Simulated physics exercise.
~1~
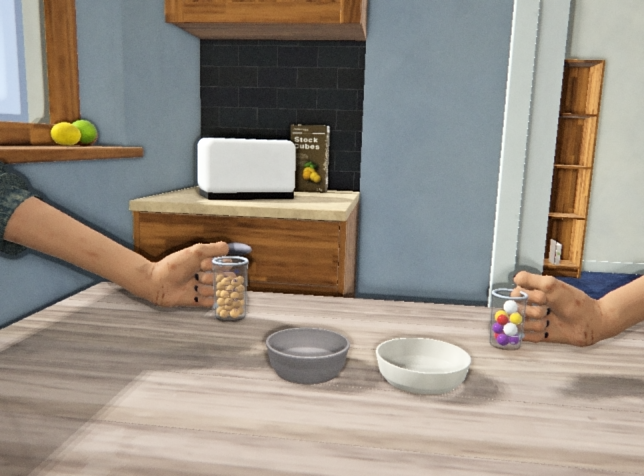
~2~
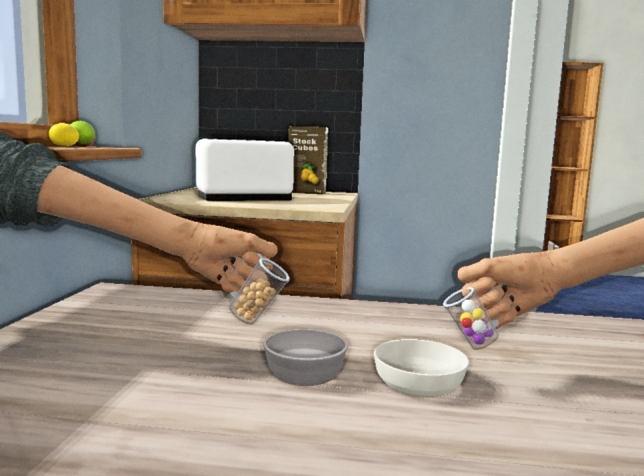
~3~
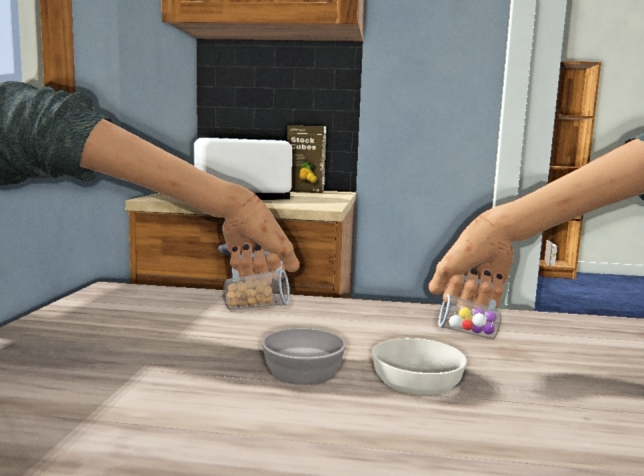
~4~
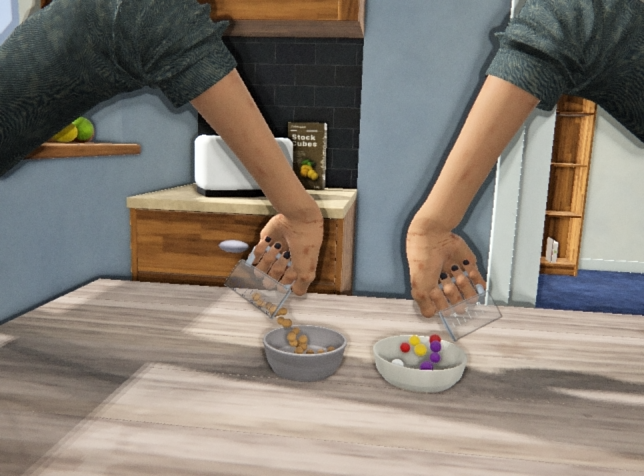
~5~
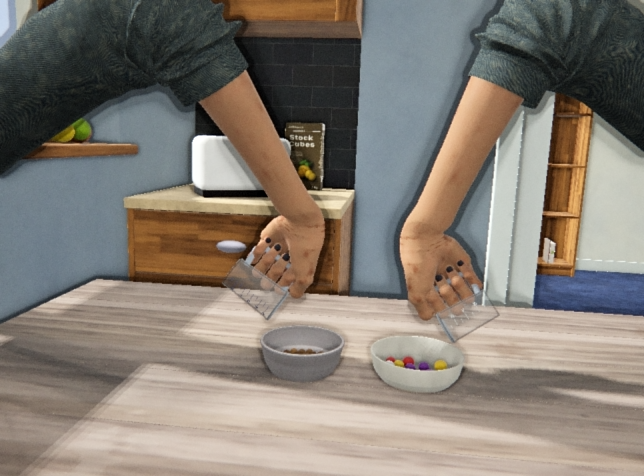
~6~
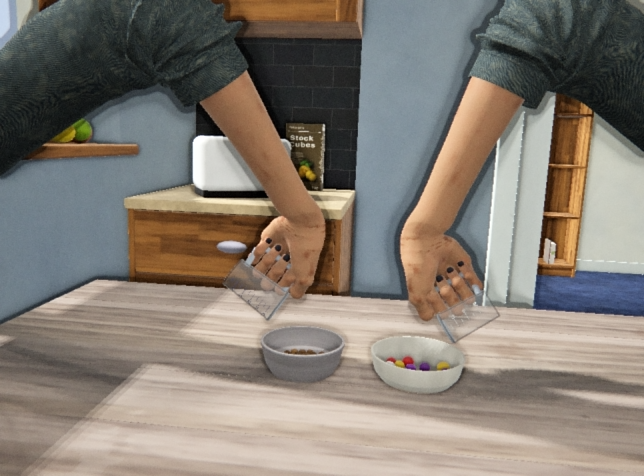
Two hands tip clear cups, pouring brown pieces and colourful balls into two bowls.
